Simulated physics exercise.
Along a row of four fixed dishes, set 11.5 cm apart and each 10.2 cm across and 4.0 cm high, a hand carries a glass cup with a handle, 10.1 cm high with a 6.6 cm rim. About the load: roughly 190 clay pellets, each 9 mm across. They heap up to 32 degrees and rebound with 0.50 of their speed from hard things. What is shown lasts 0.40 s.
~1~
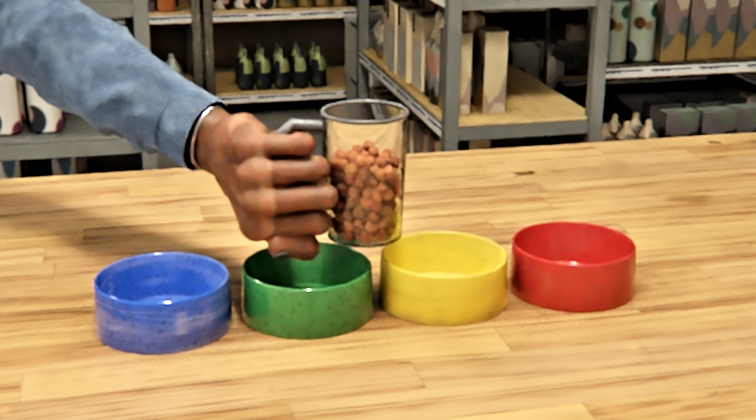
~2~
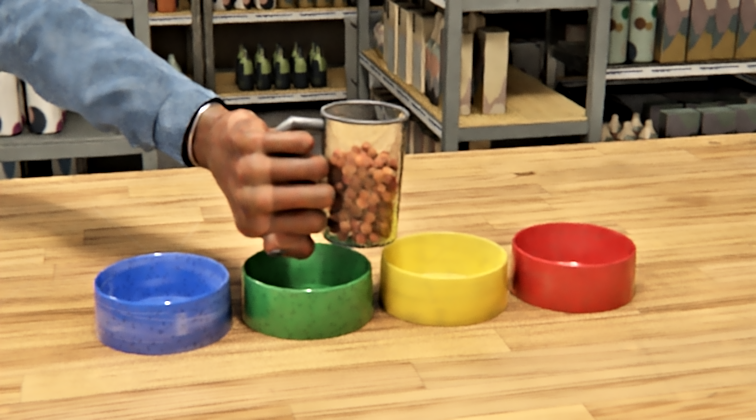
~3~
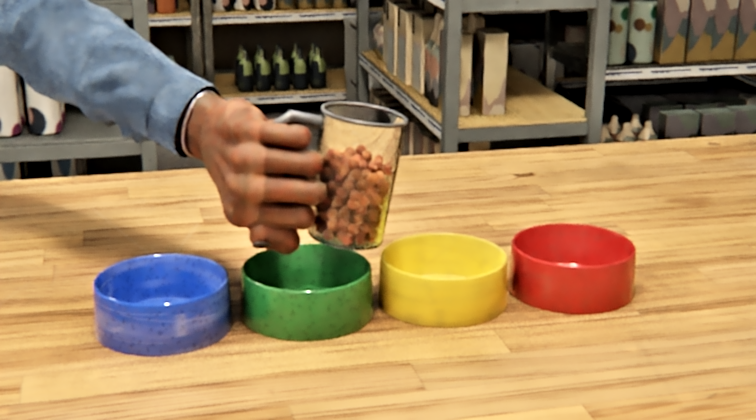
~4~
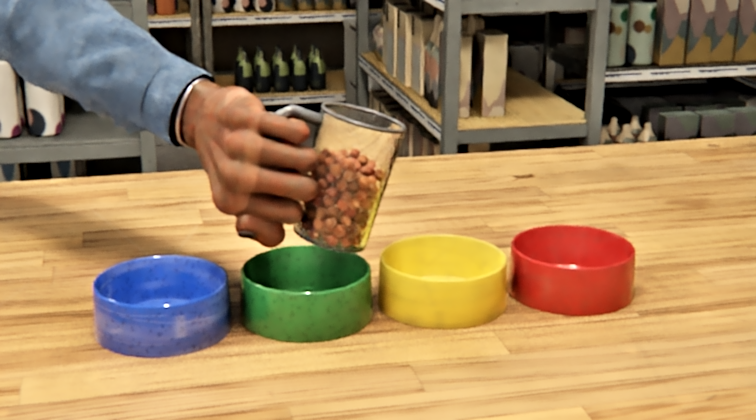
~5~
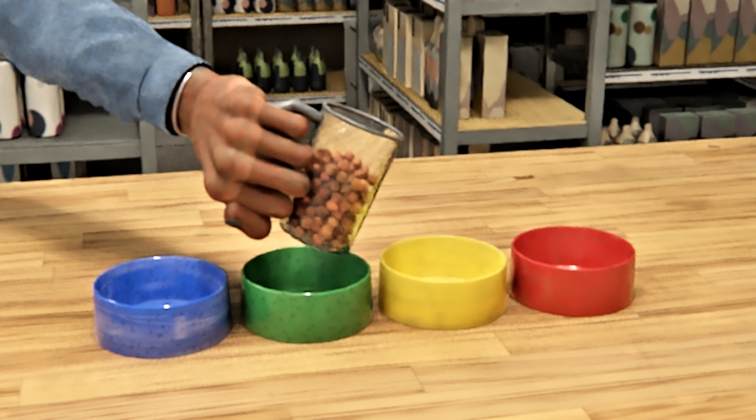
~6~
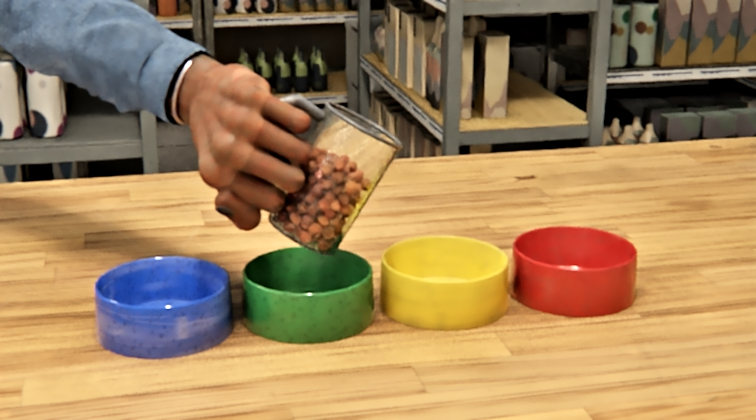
A hand held a glass cup of reddish-brown pellets above a row of blue, green, yellow and red dishes, then slowly tilted it to the right while shifting it slightly left.
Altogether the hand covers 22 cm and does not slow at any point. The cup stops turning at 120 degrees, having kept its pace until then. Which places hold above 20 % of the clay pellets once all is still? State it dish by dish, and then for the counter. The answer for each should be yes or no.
Red - no, blue - no, green - yes, yellow - no, counter - no.
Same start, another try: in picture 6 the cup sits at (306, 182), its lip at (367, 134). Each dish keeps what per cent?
Red 0; blue 100; green 0; yellow 0.
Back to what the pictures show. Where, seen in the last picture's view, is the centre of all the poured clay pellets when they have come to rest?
Est. centre at rest: (300, 296) px.
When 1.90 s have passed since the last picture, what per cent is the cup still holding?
It comes to about 0 percent.
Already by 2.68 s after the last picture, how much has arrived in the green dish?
Close to 100 per cent at that point.
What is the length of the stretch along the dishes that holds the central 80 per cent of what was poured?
6 centimetres.
Then, 1.14 s after the last picture, tilt 120 degrees; cup holds 50 %, green 50 %.
Then, 1.90 s after the last picture, tilt 120 degrees; cup holds 0 %, green 100 %.
Then, 2.68 s after the last picture, tilt 120 degrees; cup holds 0 %, green 100 %.
In the end, red 0 %, blue 0 %, green 100 %, yellow 0 %, counter 0 %.
